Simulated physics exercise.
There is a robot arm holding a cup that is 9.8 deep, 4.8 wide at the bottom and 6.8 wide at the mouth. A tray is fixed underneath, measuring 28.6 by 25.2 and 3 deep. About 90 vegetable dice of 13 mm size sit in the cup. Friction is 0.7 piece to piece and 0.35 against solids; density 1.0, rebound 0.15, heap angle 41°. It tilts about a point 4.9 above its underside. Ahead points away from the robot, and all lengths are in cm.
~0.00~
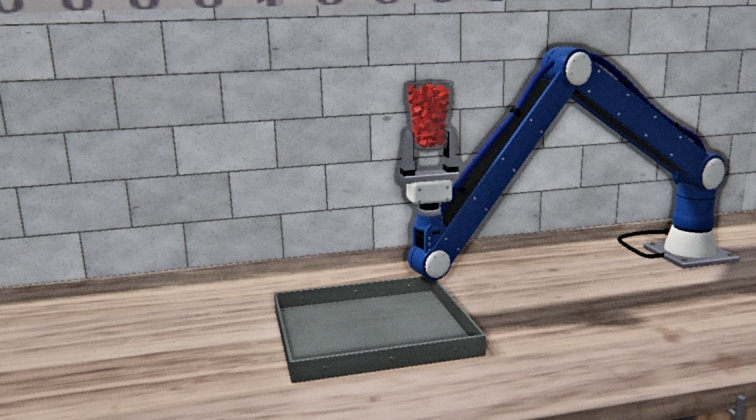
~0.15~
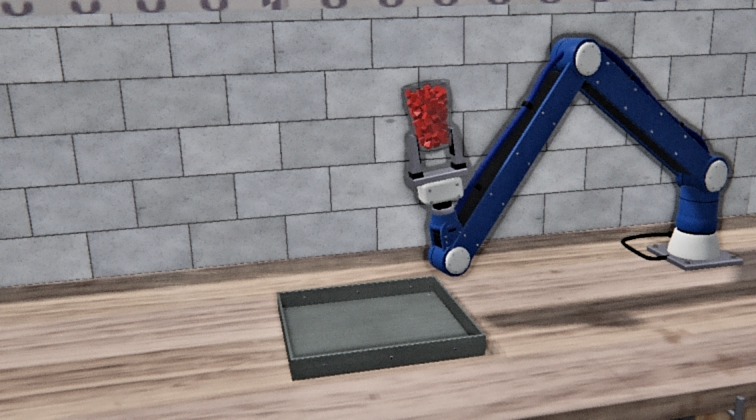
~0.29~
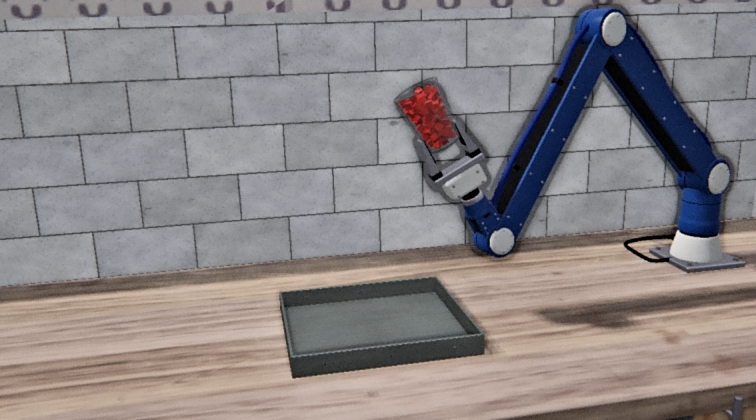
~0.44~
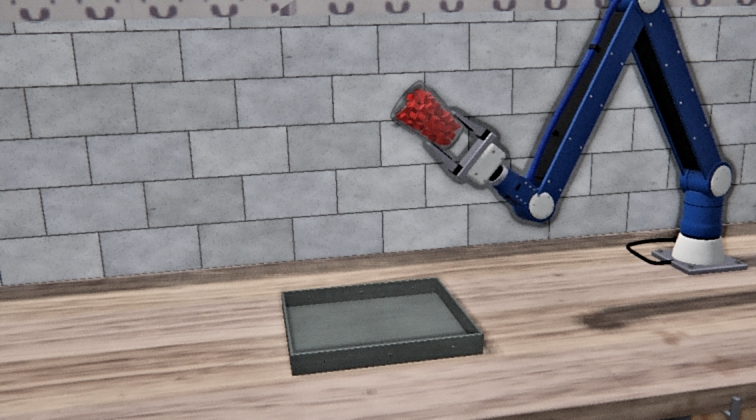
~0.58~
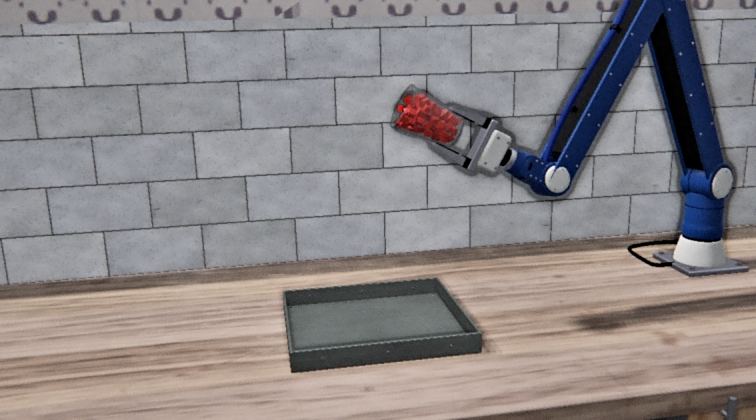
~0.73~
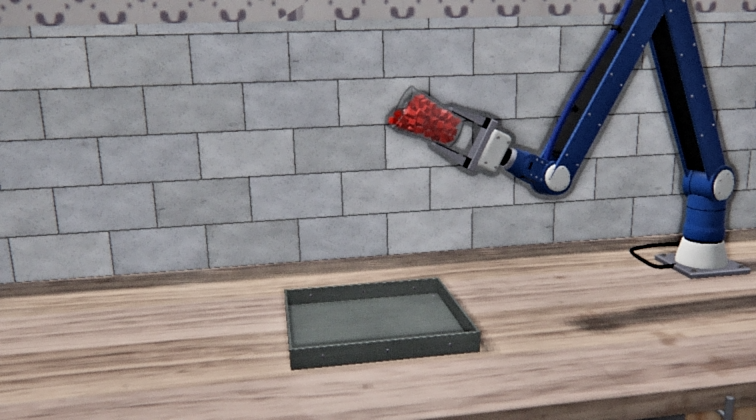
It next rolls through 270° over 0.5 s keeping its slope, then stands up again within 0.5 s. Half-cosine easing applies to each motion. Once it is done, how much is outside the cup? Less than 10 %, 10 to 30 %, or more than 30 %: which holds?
The share is less than 10 %.
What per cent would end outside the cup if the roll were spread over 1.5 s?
Then about 5 per cent.
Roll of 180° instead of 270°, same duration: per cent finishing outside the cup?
Around 0 %.
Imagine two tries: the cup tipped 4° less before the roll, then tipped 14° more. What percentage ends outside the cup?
You'd get close to 0 per cent, then close to 5 per cent.
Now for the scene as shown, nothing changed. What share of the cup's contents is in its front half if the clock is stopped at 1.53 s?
Roughly 55 in every hundred.
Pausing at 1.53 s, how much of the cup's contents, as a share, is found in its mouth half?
I reckon roughly 55 per cent.
After 1.13 s, tipped 63°, highest piece 39 above the table; 93 in the cup.
After 1.53 s, tipped 22°, highest piece 39 above the table; 92 in the cup, 1 in the tray.
After 1.93 s, upright, highest piece 39 above the table; 92 in the cup, 1 in the tray.
After 2.63 s, upright, highest piece 39 above the table; 92 in the cup, 1 in the tray.
At rest, 92 in the cup, 1 in the tray. That is 1 % outside the cup.
